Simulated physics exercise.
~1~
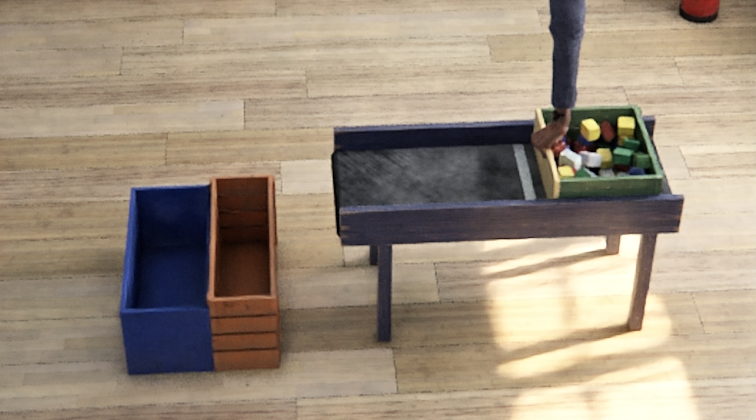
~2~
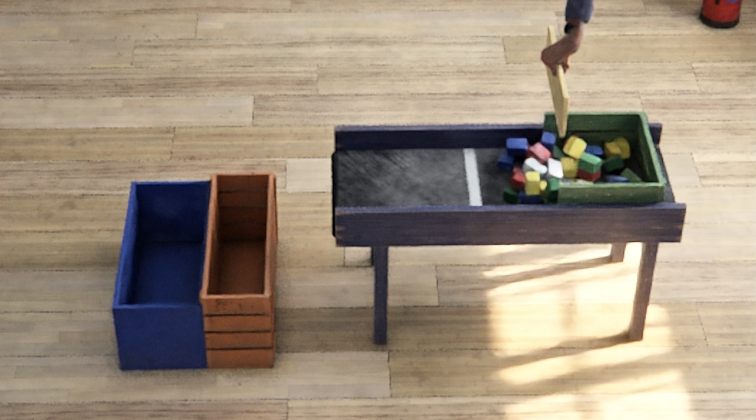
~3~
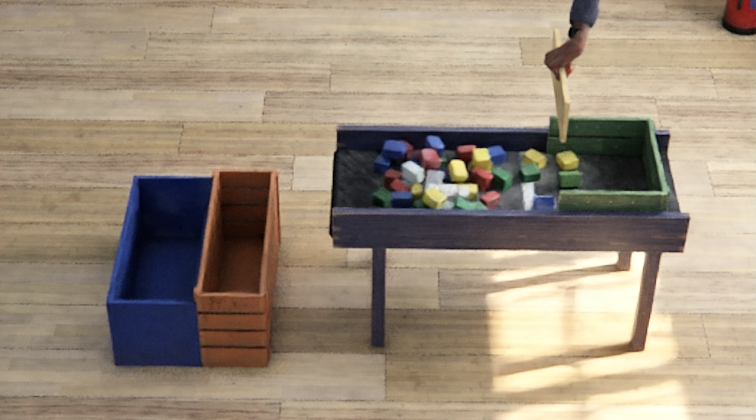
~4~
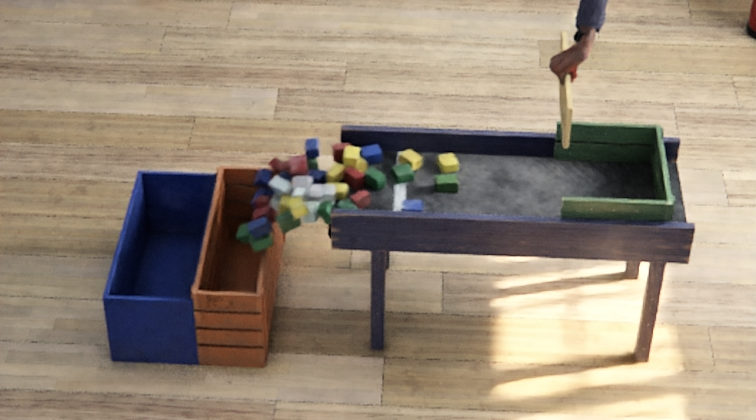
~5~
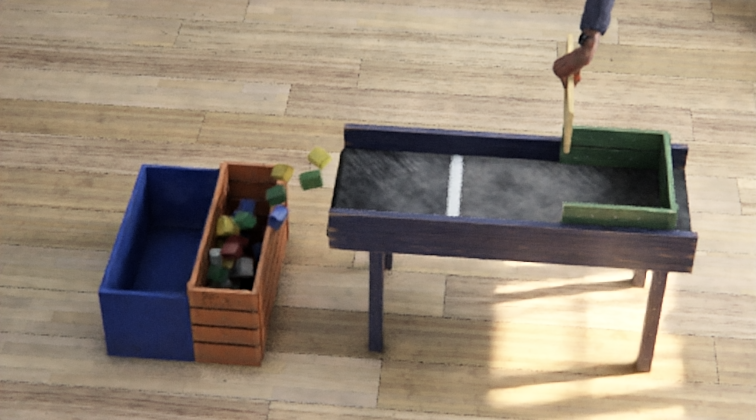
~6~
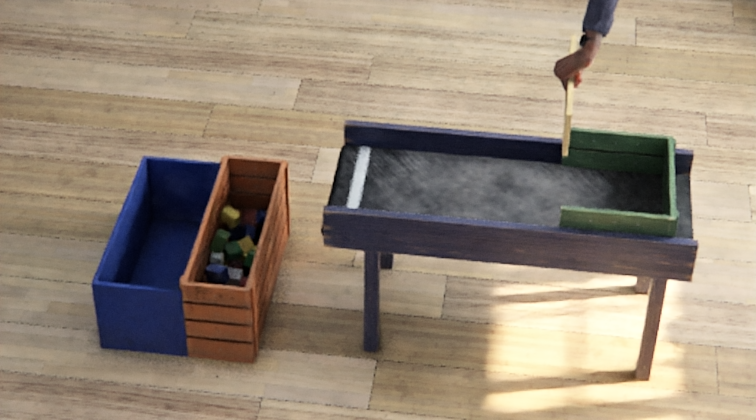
Colorful toy bricks heaped in a green pen rode leftward along a dark conveyor after a hand lifted the gate, then spilled off the end and dropped into the orange bin, leaving the belt clear and the blue tote beyond it empty.
